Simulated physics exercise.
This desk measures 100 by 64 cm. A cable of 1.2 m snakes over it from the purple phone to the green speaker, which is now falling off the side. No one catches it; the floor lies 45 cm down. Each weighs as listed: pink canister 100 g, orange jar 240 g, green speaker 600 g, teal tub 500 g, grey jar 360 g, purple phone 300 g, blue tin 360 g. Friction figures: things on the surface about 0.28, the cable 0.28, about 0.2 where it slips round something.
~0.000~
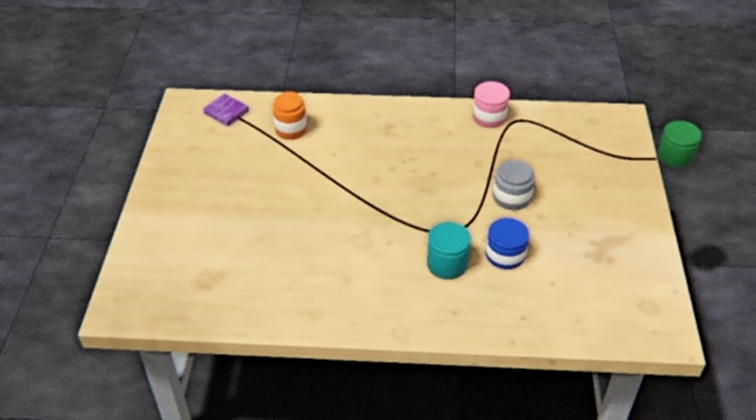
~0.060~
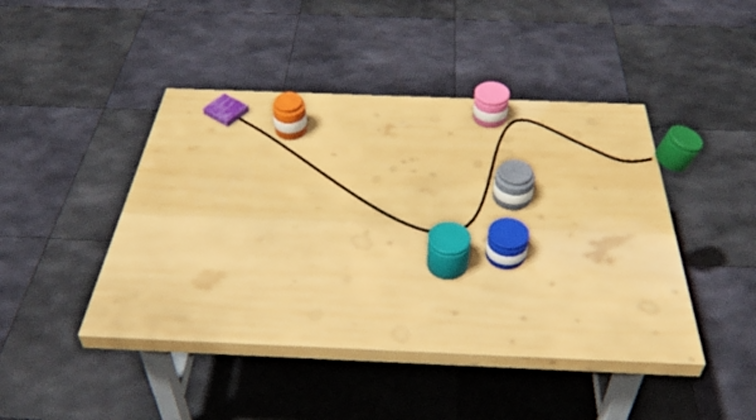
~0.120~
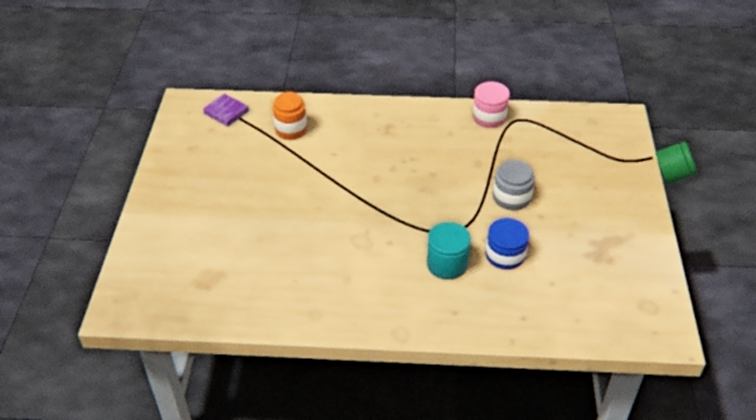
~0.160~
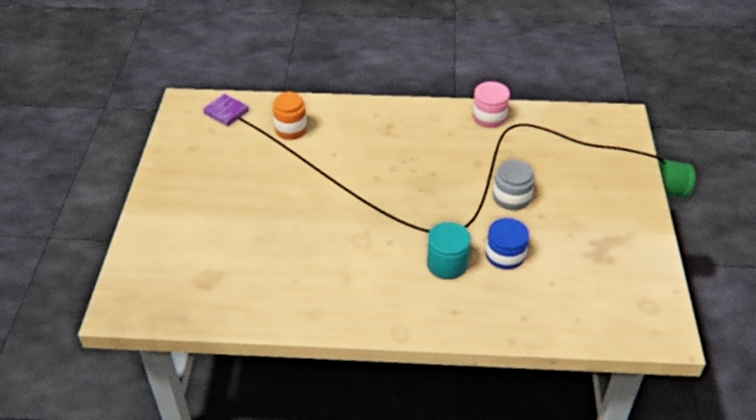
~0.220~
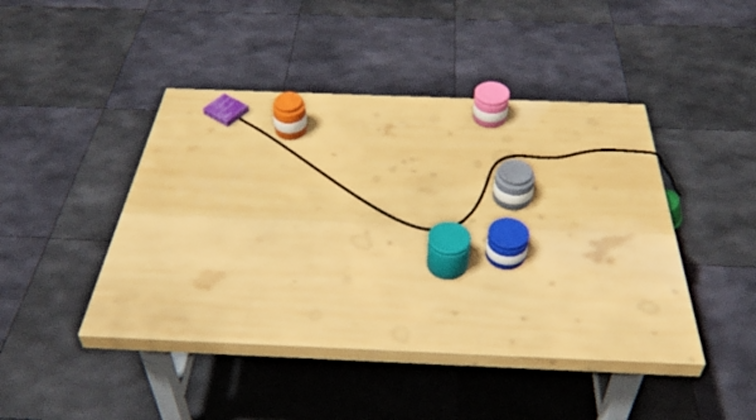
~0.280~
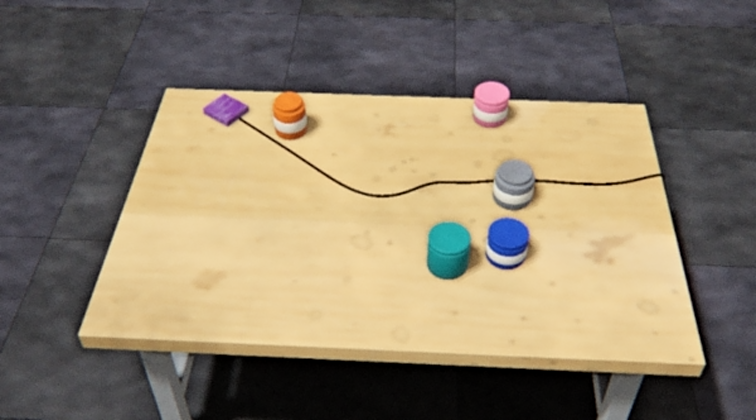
On a wooden table scattered with coloured jars, a green container tipped off the right edge and dropped out of sight, dragging the black cord tied to a flat purple object straighter across the top.
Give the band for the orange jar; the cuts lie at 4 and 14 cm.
Verdict: The orange jar shifts a middling way.
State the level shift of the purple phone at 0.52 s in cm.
It sits roughly 10 cm from where it started, seen from above.
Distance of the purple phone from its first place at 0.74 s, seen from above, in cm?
Roughly 12 cm from where it started.
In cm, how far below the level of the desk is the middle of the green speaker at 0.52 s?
Roughly 40 centimetres.
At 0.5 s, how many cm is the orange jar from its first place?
6 centimetres or so.
By 0.5 s, the cable's tail end at (285, 133); orange jar 6 cm off its start, purple phone 10 cm off its start, green speaker over the edge.
By 0.7 s, the cable's tail end at (294, 136); orange jar 6 cm off its start, purple phone 12 cm off its start, green speaker over the edge.
By 1.0 s, the cable's tail end at (294, 136); orange jar 6 cm off its start at (301, 82), purple phone 12 cm off its start at (275, 128), green speaker over the edge.
By 1.2 s, the cable's tail end at (294, 136); orange jar 6 cm off its start, purple phone 12 cm off its start, green speaker over the edge.
By 2.4 s, the cable's tail end at (294, 136); orange jar 6 cm off its start at (302, 82), purple phone 12 cm off its start at (275, 128), green speaker over the edge.
